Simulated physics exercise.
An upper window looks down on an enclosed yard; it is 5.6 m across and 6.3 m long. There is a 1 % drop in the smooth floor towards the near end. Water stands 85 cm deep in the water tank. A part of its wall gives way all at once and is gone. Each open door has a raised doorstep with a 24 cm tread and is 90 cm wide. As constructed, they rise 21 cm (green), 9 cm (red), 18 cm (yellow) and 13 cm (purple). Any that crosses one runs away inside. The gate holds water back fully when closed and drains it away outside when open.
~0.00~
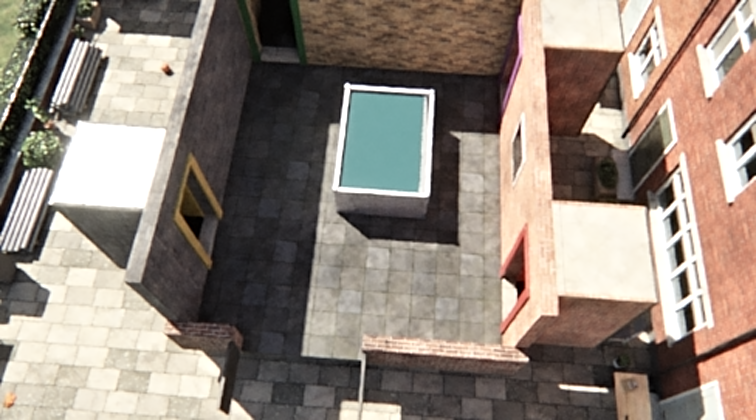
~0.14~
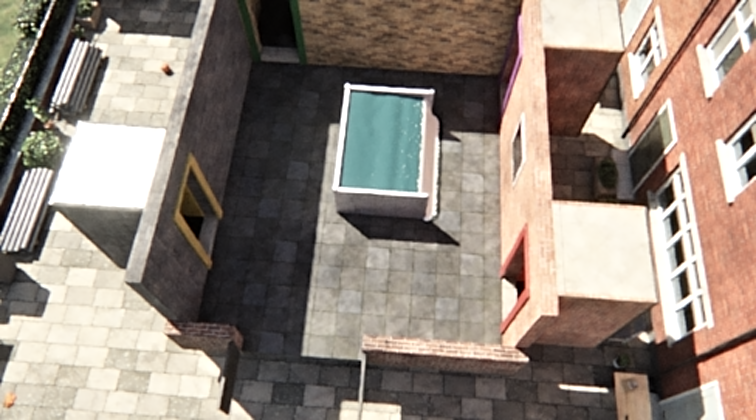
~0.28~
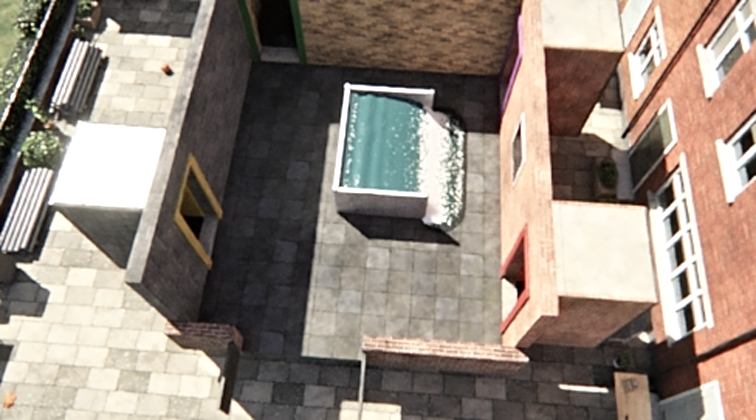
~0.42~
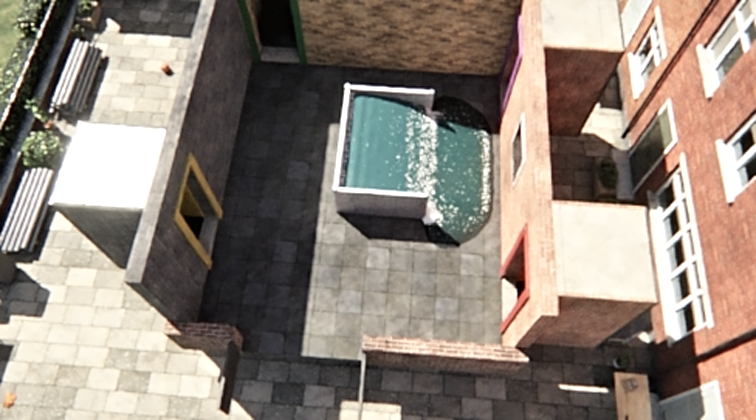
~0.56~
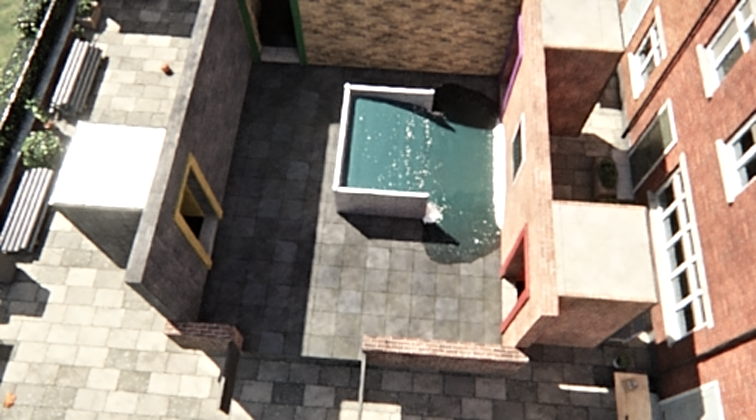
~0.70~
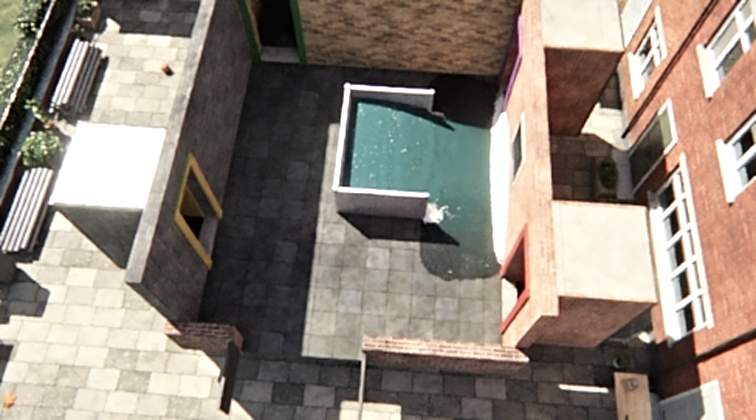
A white-rimmed tank of still, teal water stands in a paved, walled yard, seen from high above through an unmoving view. A yellow-edged opening is on the left, green at the back left, red and magenta on the right, with benches beyond the left wall. The tank's right side vanishes, and foaming water pours out rightward, spreads to the brick wall, then creeps nearer across the slabs.
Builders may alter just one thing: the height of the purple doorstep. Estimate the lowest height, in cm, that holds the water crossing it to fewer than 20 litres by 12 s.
My estimate is 33 cm.
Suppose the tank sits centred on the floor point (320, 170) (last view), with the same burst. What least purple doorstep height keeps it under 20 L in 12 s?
At least roughly 27 cm high.
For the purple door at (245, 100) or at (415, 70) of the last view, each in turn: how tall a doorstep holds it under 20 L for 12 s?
In turn: About 21 cm, about 12.0 cm.
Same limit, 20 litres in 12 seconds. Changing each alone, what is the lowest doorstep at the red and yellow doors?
Roughly 14.5 cm for the red door and roughly 9.5 cm for the yellow door.
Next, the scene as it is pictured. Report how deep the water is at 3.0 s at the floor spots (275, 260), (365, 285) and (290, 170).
In that order: 0, 2 and 0 cm.
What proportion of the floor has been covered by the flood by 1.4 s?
Some 25 in a hundred.
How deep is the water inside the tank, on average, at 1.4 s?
Mean depth: Approx. 32 cm.
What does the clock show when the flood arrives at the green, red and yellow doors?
Times: Green 2.8 seconds, red 1.0 seconds, yellow 4.0 seconds.
After 1.4 s water covers 25 % of the floor, deepest (58 cm) near (492, 173); 28 cm at the purple door, 33 litres in over its 13 cm doorstep.
After 3.0 s water covers 60 % of the floor, deepest (34 cm) near (493, 357); 26 cm at the purple door, 158 litres in over its 13 cm doorstep.
After 12.0 s water covers 100 % of the floor, deepest (14 cm) near (503, 357); 5 cm at the purple door, 203 litres in over its 13 cm doorstep.
At the purple door as built, the water arrived by 0.7 s and peaked near 31 cm at 1.8 s.
With a doorstep of 29.5 cm, 32 litres would have come in within the 12 s; with 39.5 cm, 5 litres. So under 20 litres takes about 33 cm.
